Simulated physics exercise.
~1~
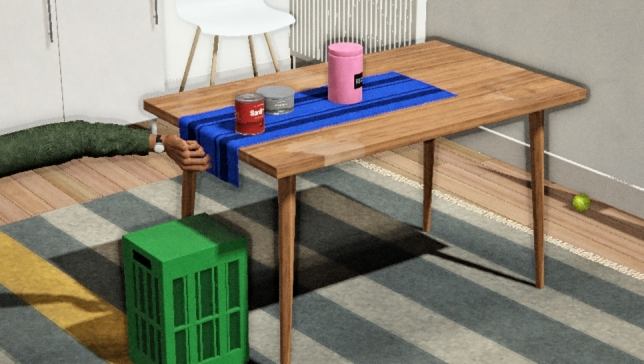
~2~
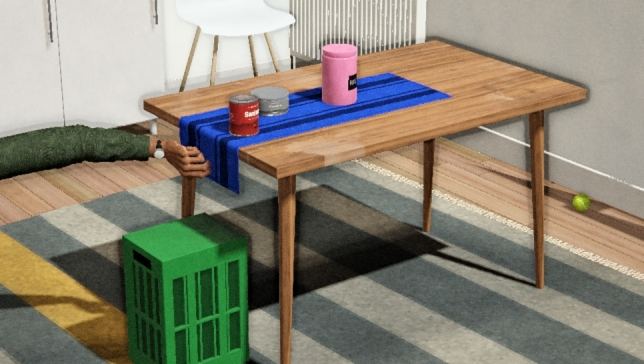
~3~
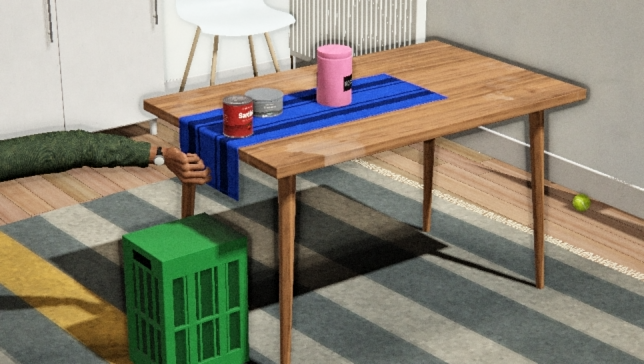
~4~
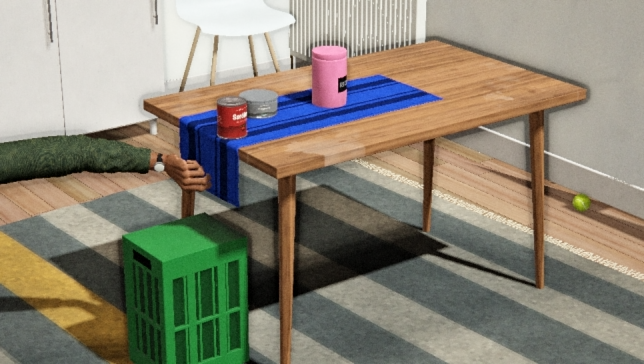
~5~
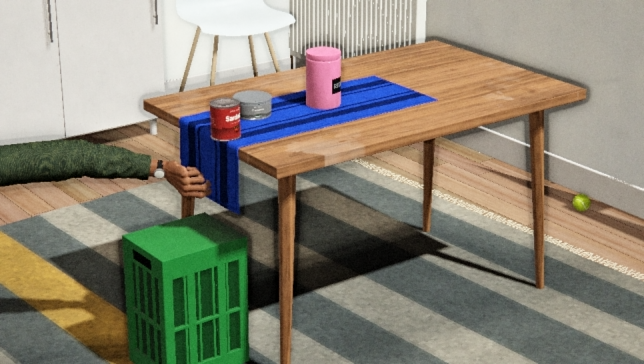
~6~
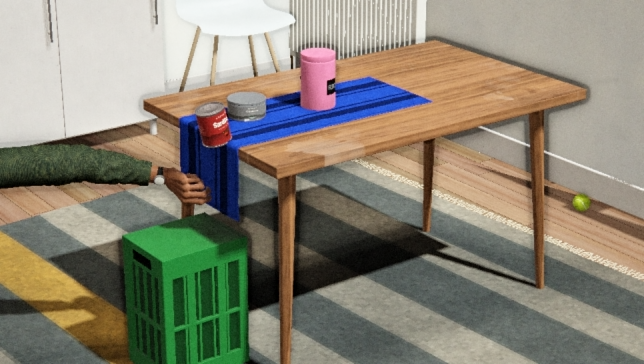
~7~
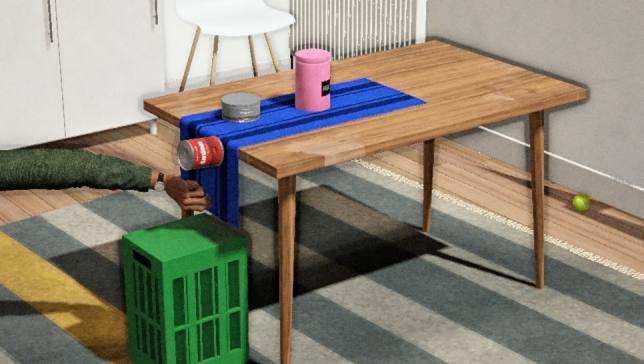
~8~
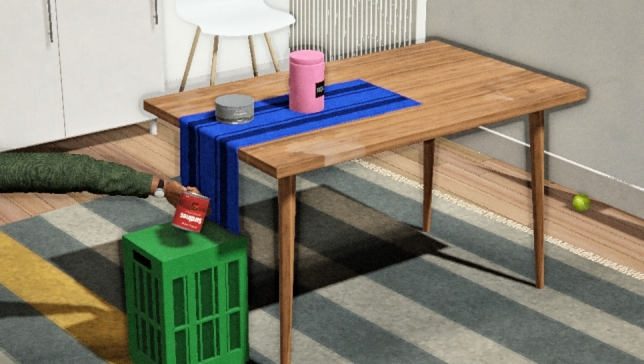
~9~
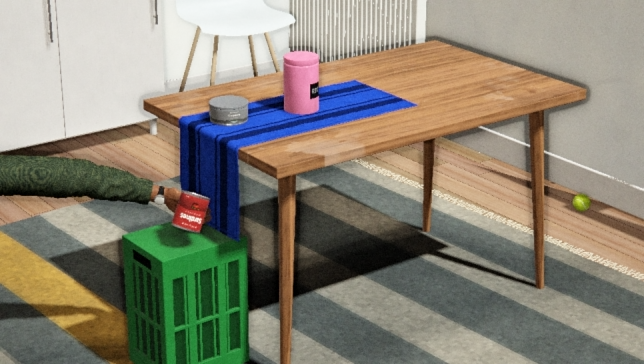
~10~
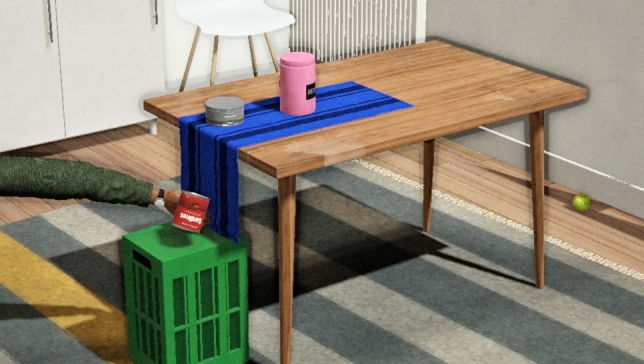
A blue striped cloth lies across a wooden table, seen from slightly above in a room with a grey and yellow rug, its near end hanging over the left edge above a green crate. A red tin stands nearest that edge, with a low grey tub and an upright pink canister behind it. From the left, a hand at the end of a green sleeve draws the cloth down, carrying all three leftward. The red tin tips over the edge and drops, ending tilted by the hand just above the crate. The tub and canister remain standing on the table.
